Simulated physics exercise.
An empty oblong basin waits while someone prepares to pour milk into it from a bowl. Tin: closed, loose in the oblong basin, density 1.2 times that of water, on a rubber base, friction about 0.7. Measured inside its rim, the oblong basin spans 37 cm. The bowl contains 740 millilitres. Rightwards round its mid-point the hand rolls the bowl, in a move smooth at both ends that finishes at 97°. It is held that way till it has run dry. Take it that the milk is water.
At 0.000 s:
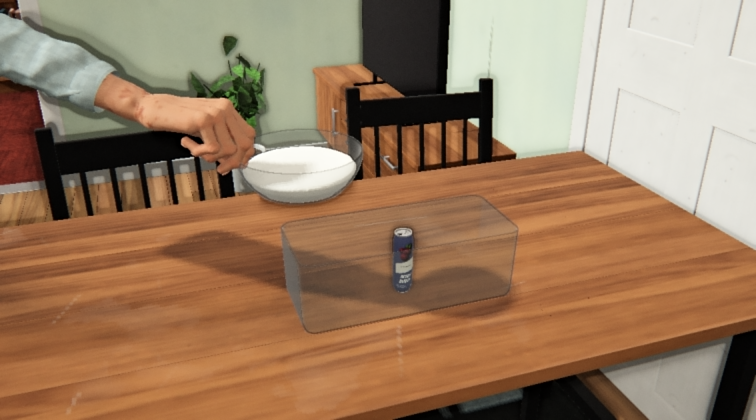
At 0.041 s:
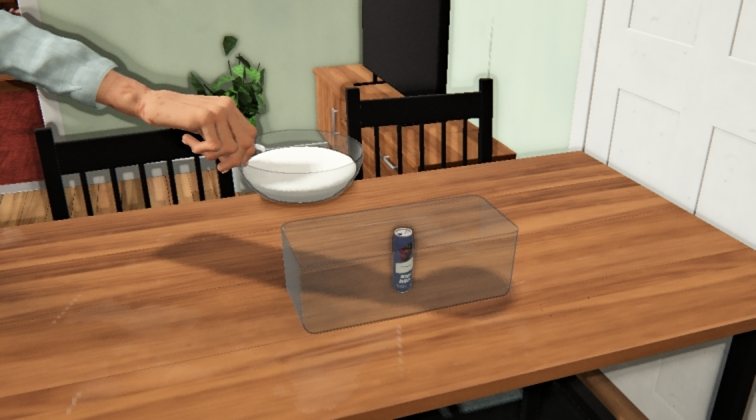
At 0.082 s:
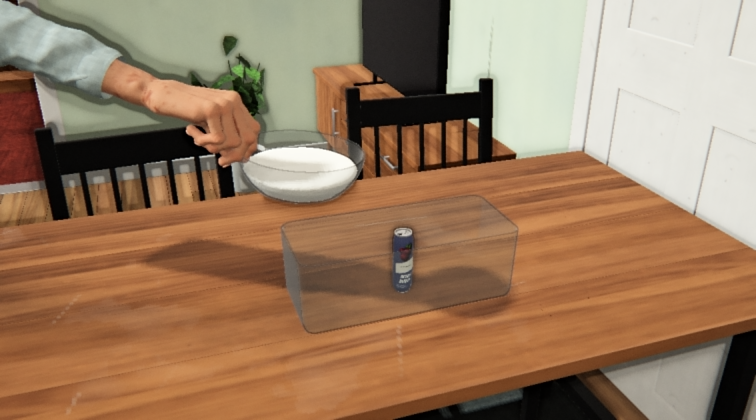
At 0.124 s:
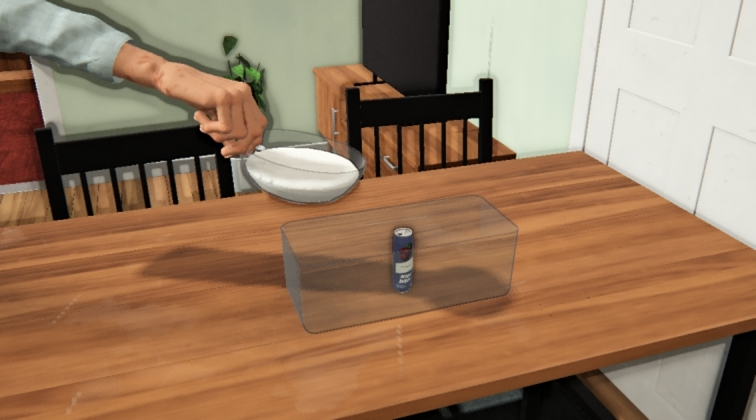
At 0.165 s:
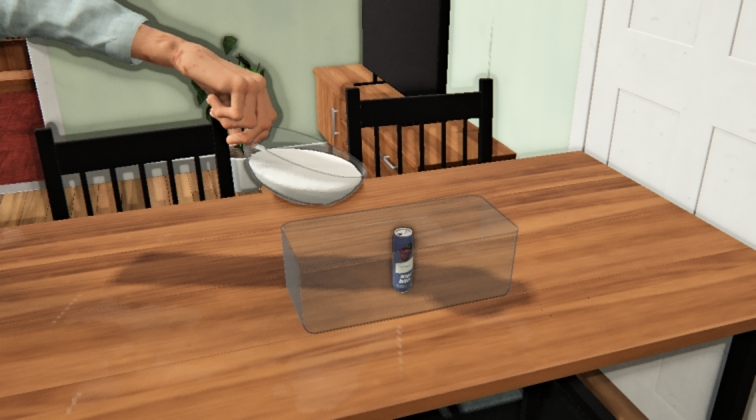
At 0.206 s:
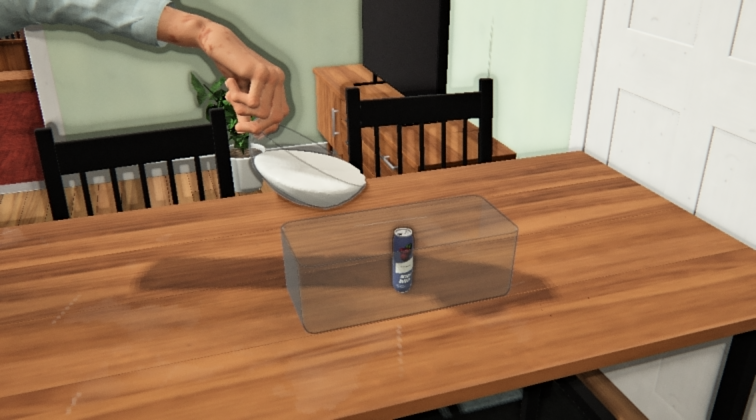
In a room with pale green walls and a white door at right, a still camera looks slightly down across a wooden table with black chairs behind it. A small dark blue can stands inside a clear oblong basin on the table, while a hand in a light blue-grey sleeve holds a glass bowl of white liquid above and behind it. The hand rises slightly and steadily tilts the bowl to the right.
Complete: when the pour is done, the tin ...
... has tipped over.
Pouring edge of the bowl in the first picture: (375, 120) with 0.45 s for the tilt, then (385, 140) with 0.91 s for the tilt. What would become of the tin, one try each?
The tin stays vertical the first time and stays vertical the second time.
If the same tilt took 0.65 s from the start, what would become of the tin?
So the tin will hold steady.
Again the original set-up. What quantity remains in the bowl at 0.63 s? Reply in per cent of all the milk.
Near 0 percent, more or less.
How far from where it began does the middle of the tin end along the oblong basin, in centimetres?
The middle of the tin ends some 8.5 cm along the basin.
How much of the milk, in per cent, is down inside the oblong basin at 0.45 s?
Roughly 64 per cent.
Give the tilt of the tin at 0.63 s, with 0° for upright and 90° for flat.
The tilt comes to near 20°.
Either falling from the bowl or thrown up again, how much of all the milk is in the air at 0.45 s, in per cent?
I'd put it at about 30 percent.
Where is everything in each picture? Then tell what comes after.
It leans 0°; its right rim is at (360, 144); the milk meets the walls at (242, 172) and (353, 158); the oblong basin's rim runs from (289, 246) to (499, 212); the tin's top is at (403, 235), in the first picture.
It leans 1°; its right rim is at (360, 145); the milk meets the walls at (242, 170) and (353, 159), in the second picture.
It leans 6°; its right rim is at (361, 150); the milk meets the walls at (243, 168) and (354, 161), in the third picture.
It leans 13°; its right rim is at (363, 157); the milk meets the walls at (245, 165) and (355, 164), in the fourth picture.
It leans 22°; its right rim is at (363, 167); the milk meets the walls at (249, 163) and (358, 167), in the fifth picture.
It leans 33°; its right rim is at (361, 178); the milk meets the walls at (254, 162) and (354, 170); 1 per cent is over the edge, in the sixth picture.
By 0.45 s the tilt is 93° and 7 per cent is still to pour; the tin stands where it began.
By 0.63 s the tilt is 97° and 0 per cent is still to pour; the tin leans 18°.
By 0.82 s the tilt is 97° and 0 per cent is still to pour; the tin leans 58°.
By 1.02 s the tilt is 97° and 0 per cent is still to pour; the tin lies on its side.
At rest the tin lies on its side.
